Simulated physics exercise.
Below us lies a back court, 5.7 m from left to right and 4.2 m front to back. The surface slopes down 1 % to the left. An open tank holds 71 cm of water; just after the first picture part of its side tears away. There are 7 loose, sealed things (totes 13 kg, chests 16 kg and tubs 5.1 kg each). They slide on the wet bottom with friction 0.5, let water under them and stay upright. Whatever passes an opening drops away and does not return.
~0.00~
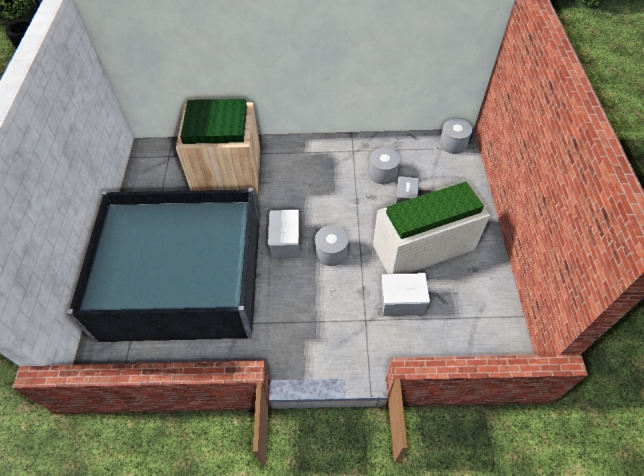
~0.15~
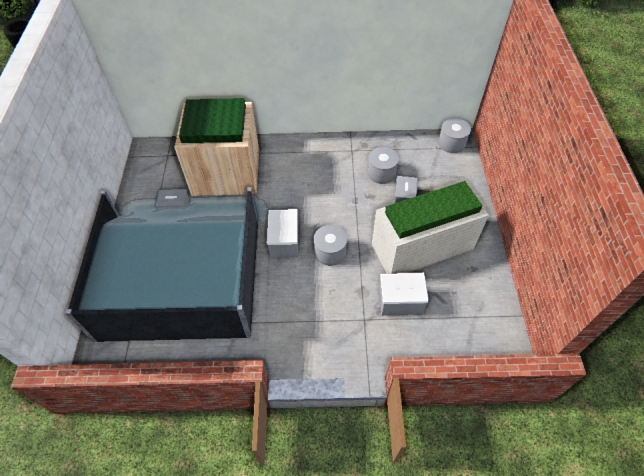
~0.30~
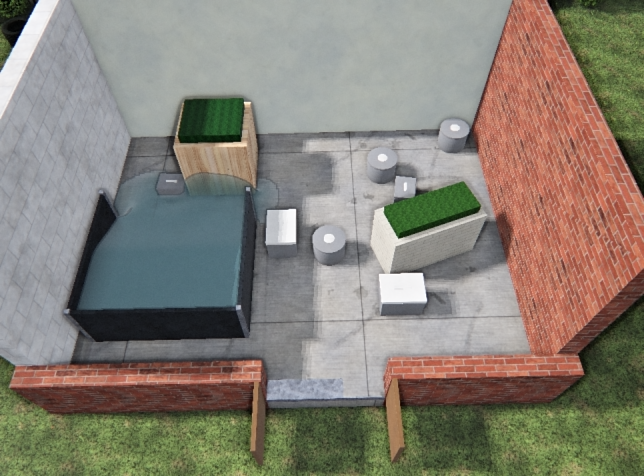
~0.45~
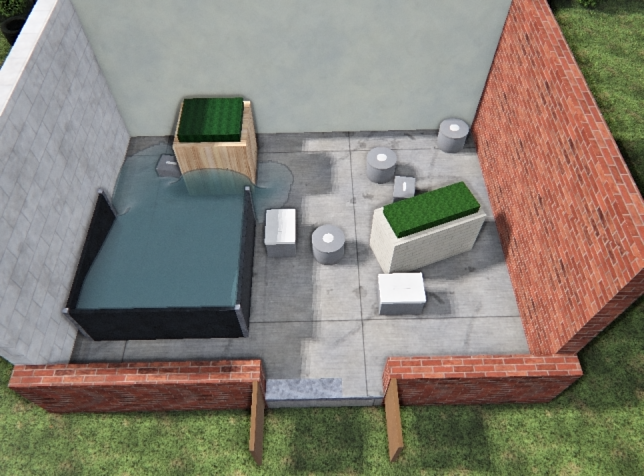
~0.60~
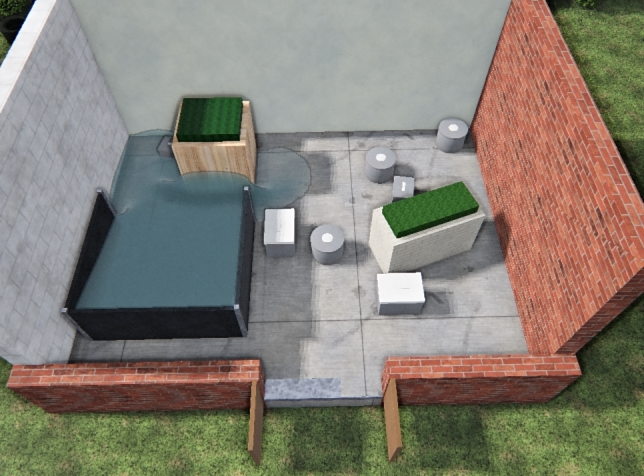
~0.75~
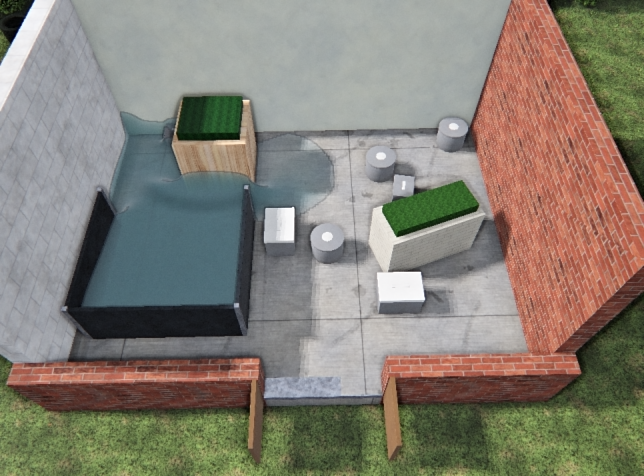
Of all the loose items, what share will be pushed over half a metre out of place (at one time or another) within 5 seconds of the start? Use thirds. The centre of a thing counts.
That comes to from one to two thirds.
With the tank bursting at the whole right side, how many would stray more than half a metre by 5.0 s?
In that case 5 of them.
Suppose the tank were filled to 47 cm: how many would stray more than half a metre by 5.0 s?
Then 3.
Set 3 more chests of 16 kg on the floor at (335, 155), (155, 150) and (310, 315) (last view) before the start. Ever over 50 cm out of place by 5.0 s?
In turn: Past it, past it, under.
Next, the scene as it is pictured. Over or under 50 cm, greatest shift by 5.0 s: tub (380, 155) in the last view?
It is over.
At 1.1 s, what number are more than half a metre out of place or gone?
By then 1.
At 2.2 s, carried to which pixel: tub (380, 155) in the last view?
Near (455, 146).
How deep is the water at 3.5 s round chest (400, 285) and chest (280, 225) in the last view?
About 1 and 2 cm.
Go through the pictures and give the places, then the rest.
In the first frame, a tote is out of sight; a tote at (408, 188) rests on the ground; water covers 3.2 m2; 0 of 7 have shifted.
The second frame shows a tote at (171, 198), on the bottom, 15 cm from its start; a tote at (407, 187), on the bottom; 4.3 m2 under water; 1 of 7 have shifted.
The third frame shows a tote at (172, 181) rests on the ground, 45 cm from its start; a tote at (405, 187), on the bottom; 5.1 m2 under water; 1 of 7 have shifted.
The fourth frame shows a tote at (172, 163), on the bottom, 81 cm from its start; a tote at (405, 187), on the bottom; water covers 5.9 m2; 1 of 7 have shifted.
The fifth frame shows a tote at (173, 145), on the bottom, 122 cm from its start; a tote at (404, 187), on the bottom; water covers 6.8 m2; 1 of 7 have shifted.
The sixth frame shows a tote at (177, 129) rests on the ground, 154 cm from its start; a tote at (404, 186), on the bottom; water covers 7.5 m2; 1 of 7 have shifted.
After 1.1 s 1 of 7 are over 50 cm from their spots; 0 afloat.
After 2.2 s 3 of 7 are over 50 cm from their spots; 3 afloat.
After 3.5 s 3 of 7 are over 50 cm from their spots; 4 afloat.
After 5.0 s 3 of 7 are over 50 cm from their spots, and 3 have been at some point; 3 afloat.
